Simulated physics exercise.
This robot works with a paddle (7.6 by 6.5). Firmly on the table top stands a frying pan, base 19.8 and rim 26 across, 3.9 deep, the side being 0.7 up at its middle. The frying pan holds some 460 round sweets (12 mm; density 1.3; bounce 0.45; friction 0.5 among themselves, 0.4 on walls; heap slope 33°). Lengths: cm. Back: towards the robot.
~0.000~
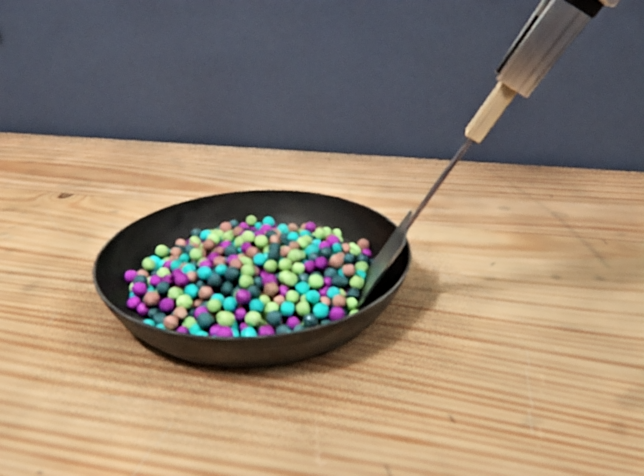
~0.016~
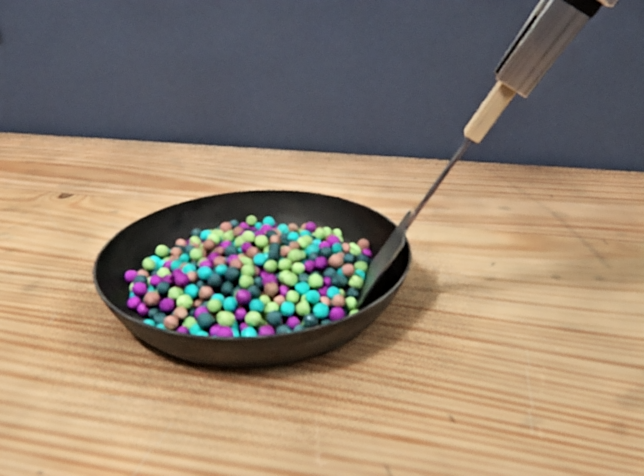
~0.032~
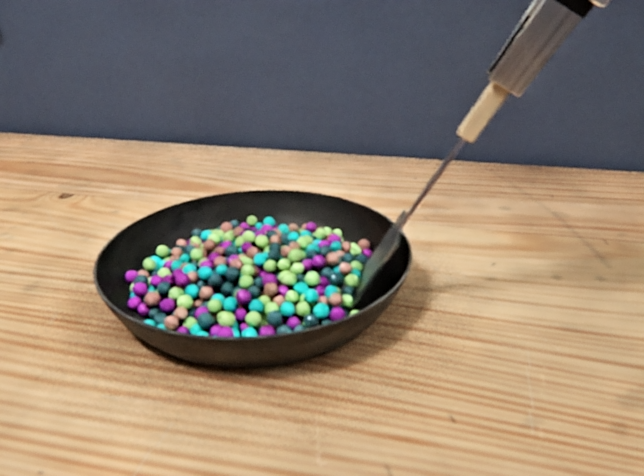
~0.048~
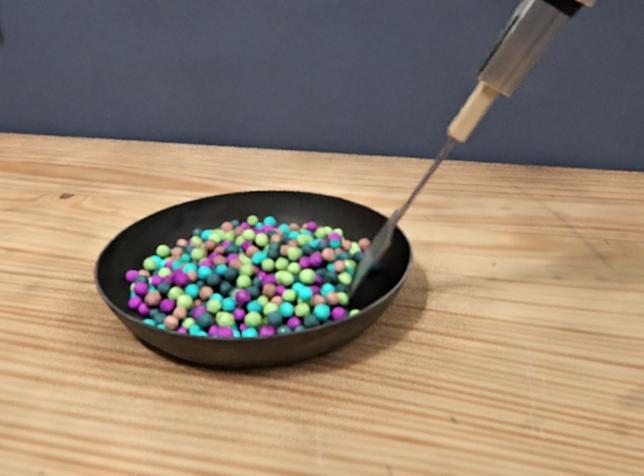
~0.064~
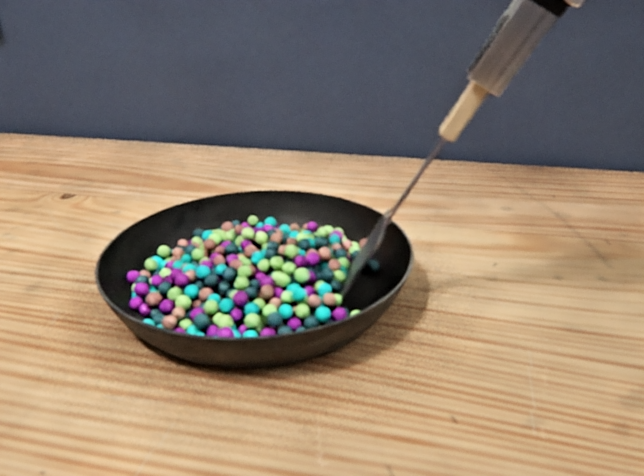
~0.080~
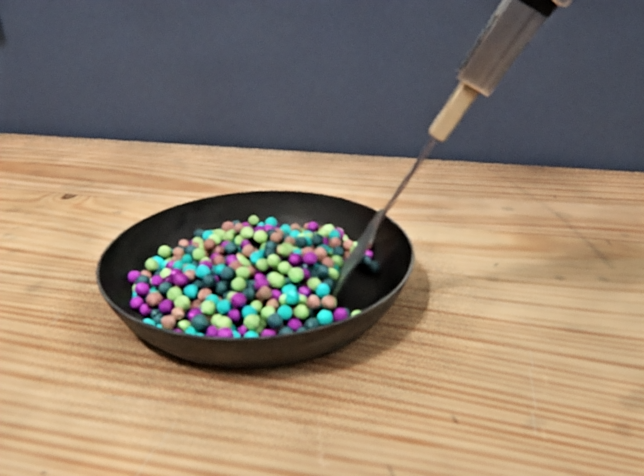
On a wooden table top, a robot's paddle sliding slowly left through the edge of colourful round sweets heaped in a dark pan.
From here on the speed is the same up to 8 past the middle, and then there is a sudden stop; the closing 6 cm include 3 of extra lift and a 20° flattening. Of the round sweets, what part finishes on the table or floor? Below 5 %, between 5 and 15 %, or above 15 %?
Below 5 %.
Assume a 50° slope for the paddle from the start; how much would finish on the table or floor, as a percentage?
Then roughly 0 percent.
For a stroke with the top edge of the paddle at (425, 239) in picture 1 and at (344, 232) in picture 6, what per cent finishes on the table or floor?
Off the vessel, on the table or floor: Some 15 percent.
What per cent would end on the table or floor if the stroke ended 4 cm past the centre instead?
In that case around 0 per cent.
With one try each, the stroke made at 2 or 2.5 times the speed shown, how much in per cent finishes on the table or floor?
The two tries give about 10 and 15 in a hundred.
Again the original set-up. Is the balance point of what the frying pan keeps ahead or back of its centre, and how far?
About 3.5 centimetres ahead.
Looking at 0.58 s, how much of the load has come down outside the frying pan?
2 %.
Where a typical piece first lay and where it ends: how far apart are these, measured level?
Somewhere around 2 centimetres, I'd say.
After 0.20 s, sloping 61°, highest piece 5 above the table; 464 in the frying pan.
After 0.32 s, sloping 53°, highest piece 5 above the table; 464 in the frying pan.
After 0.58 s, sloping 41°, highest piece 5 above the table; 455 in the frying pan, 8 on the table or floor, 1 on the blade or in flight.
After 1.63 s, sloping 41°, highest piece 5 above the table; 454 in the frying pan, 10 on the table or floor.
At rest, 454 in the frying pan, 10 on the table or floor. That is 2 % on the table or floor.
